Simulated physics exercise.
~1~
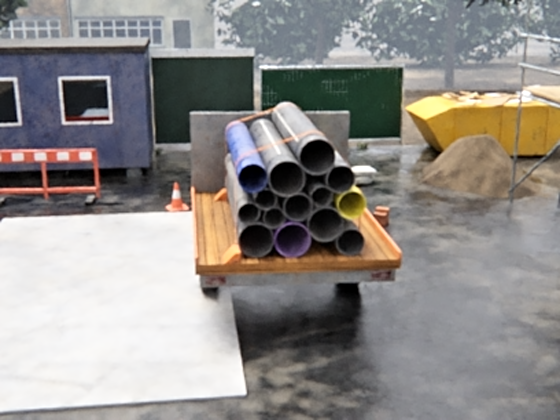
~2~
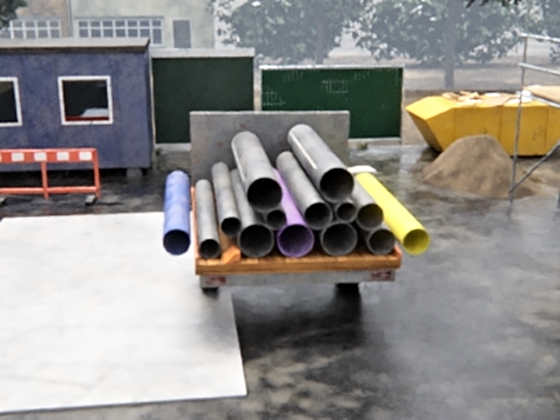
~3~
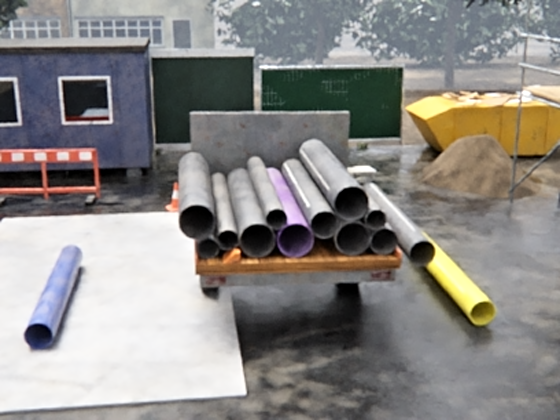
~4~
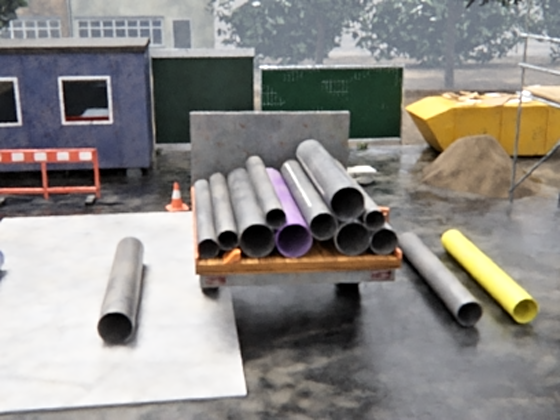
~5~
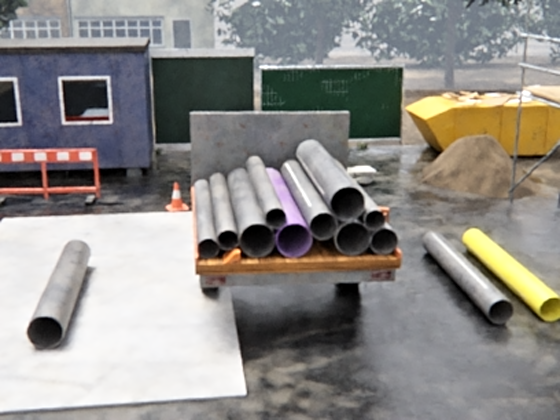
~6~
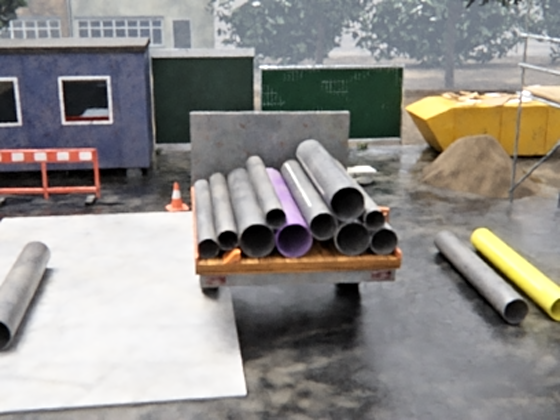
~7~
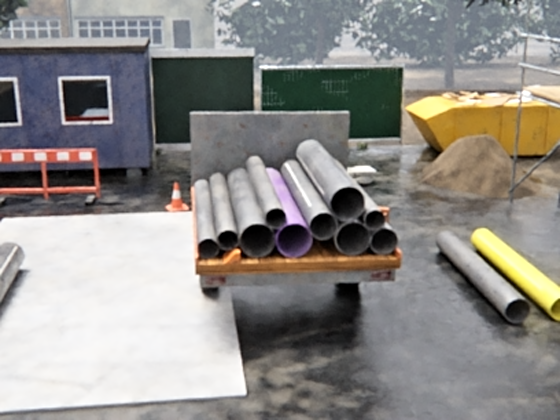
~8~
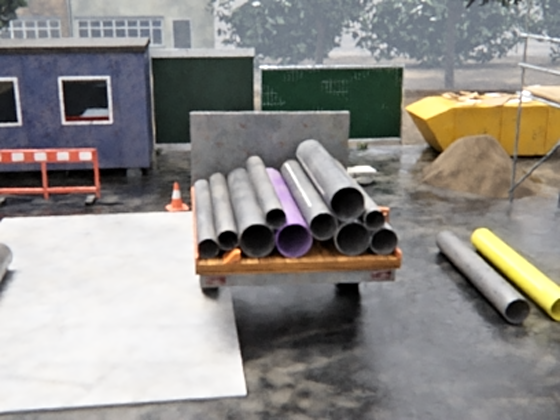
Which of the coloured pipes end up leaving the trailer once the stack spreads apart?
The blue pipe falls off the left side and the yellow one goes over the right edge, while the purple one stays on the deck.
